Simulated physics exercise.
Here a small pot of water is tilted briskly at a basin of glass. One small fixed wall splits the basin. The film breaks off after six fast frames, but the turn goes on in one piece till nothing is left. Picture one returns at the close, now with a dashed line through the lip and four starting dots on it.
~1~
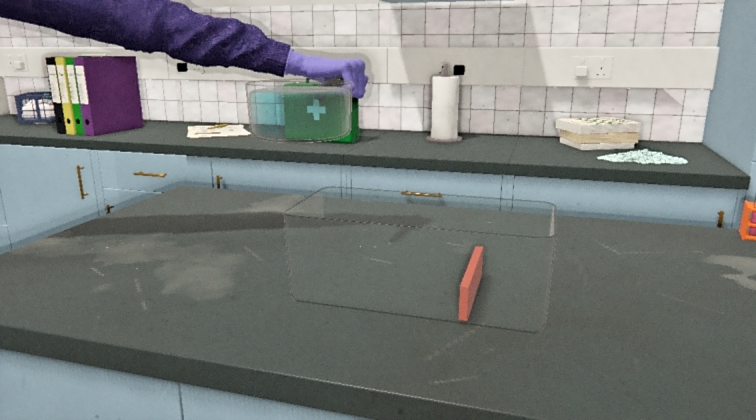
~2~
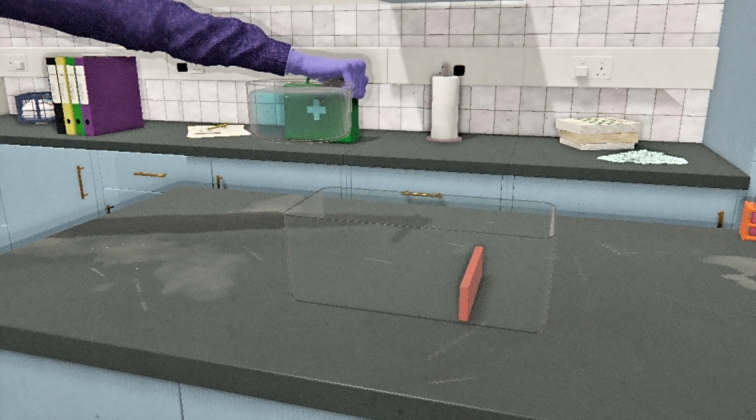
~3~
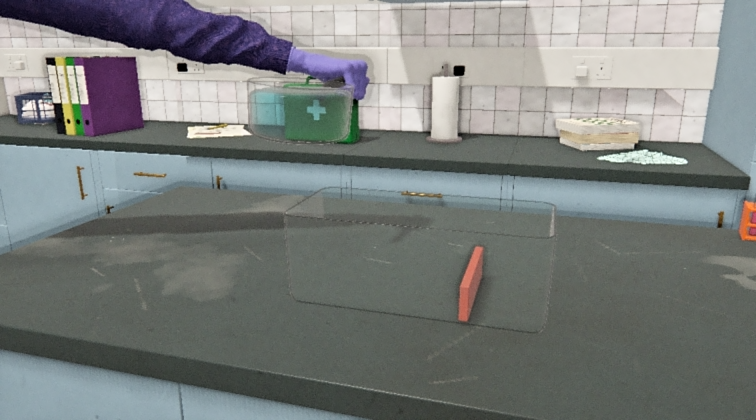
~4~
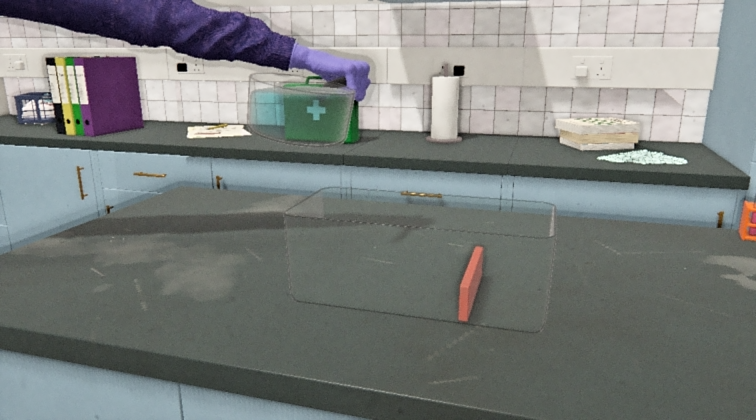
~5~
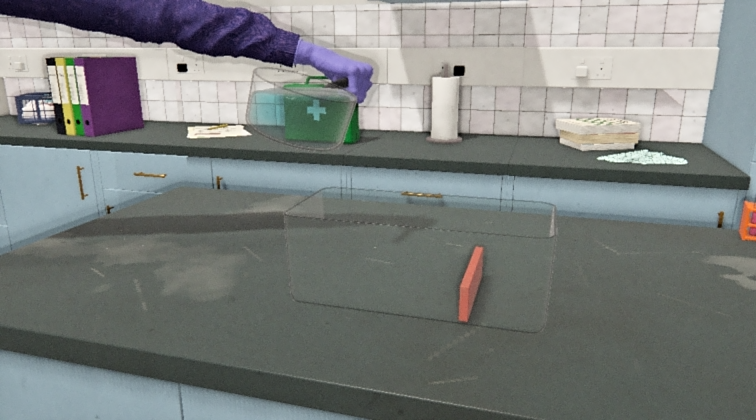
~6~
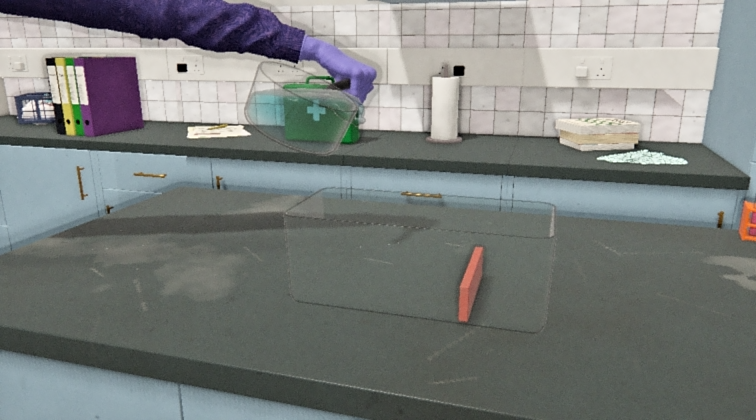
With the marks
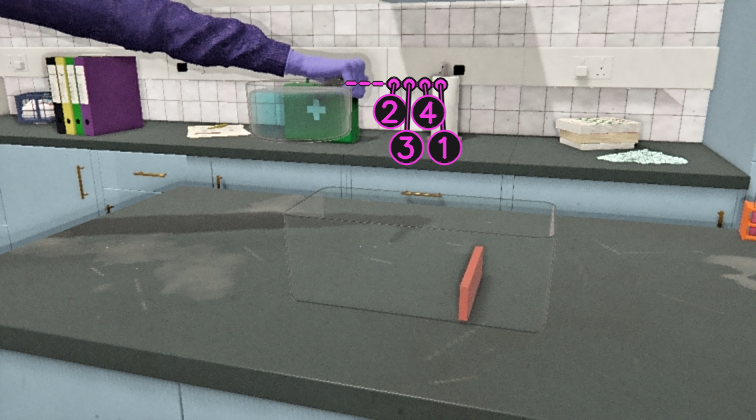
A purple-gloved hand holds a clear pot upright, then tilts it above a glass basin.
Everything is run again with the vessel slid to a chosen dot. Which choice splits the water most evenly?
4 beats the others.
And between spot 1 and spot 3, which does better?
1.
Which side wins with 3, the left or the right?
The left one.
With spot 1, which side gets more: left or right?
The right one.
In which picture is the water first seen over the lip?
In picture 5.
On the marked copy, 1 at (440, 84); 2 at (393, 84); 3 at (409, 84); 4 at (424, 84).
With 1, about 34 % ends left of the wall and 66 % right of it.
With 2, about 97 % ends left of the wall and 3 % right of it.
With 3, about 75 % ends left of the wall and 24 % right of it.
With 4, about 50 % ends left of the wall and 50 % right of it.
